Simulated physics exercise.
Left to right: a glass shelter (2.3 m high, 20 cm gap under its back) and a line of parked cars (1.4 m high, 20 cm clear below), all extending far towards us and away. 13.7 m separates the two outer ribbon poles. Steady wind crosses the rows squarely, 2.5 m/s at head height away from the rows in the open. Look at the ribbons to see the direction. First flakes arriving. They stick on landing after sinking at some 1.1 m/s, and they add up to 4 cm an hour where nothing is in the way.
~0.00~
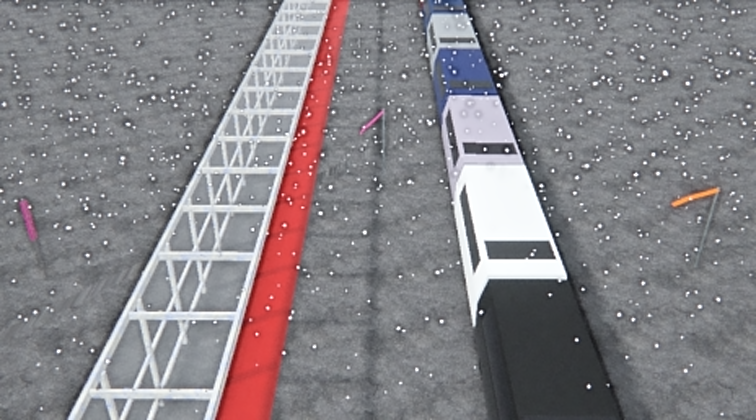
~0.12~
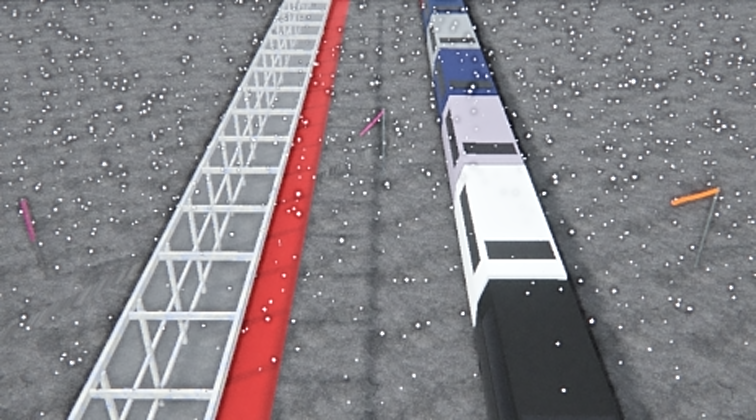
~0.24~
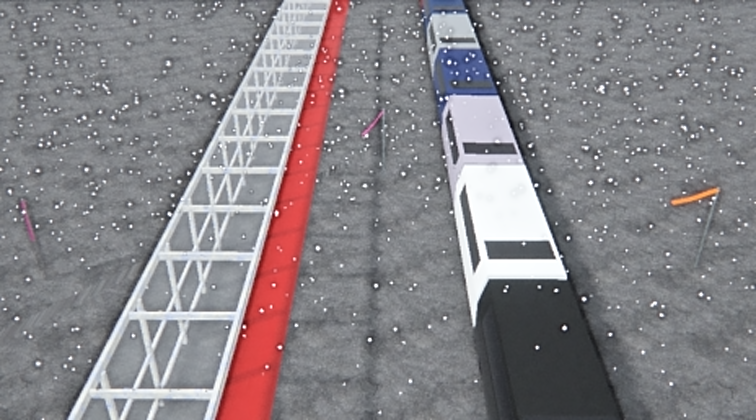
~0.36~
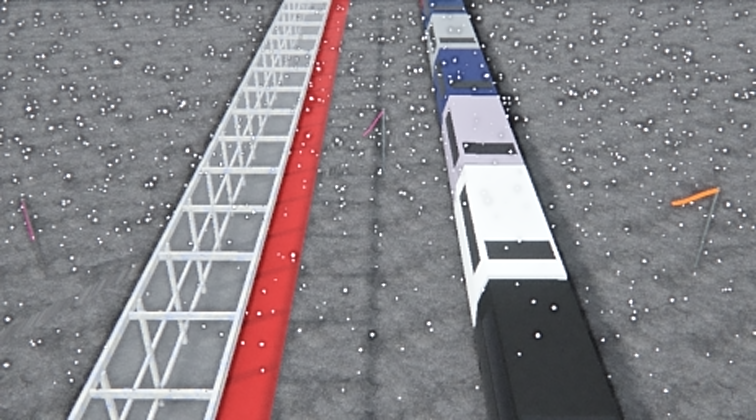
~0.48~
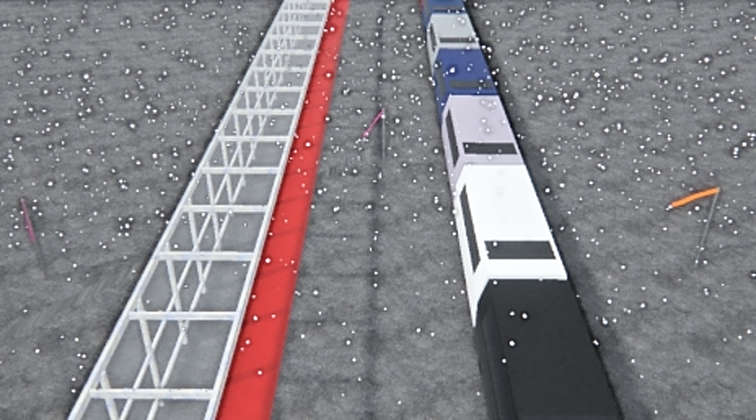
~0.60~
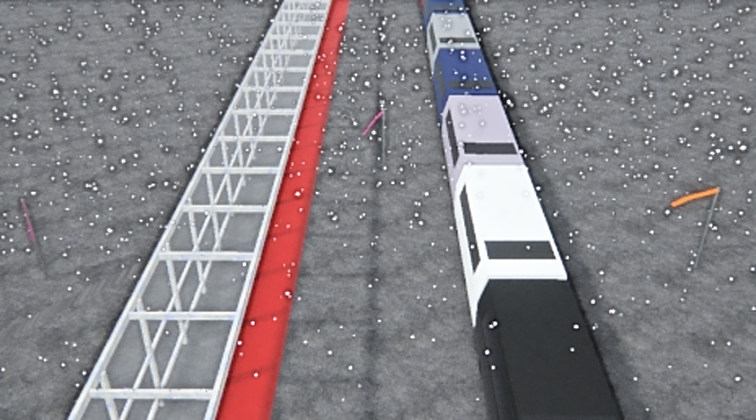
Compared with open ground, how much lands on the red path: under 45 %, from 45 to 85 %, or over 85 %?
Between 45 and 85 %.
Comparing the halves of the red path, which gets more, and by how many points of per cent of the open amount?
More on the right-hand part: About 25 points.
10 minutes on, 4 mm on the red path, 7 mm in the open.
30 minutes on, 13 mm on the red path, 20 mm in the open.
60 minutes on, 25 mm on the red path, 40 mm in the open, so the red path has 63 % of the open amount; the left half of it has 50 %, the right half 77 %.
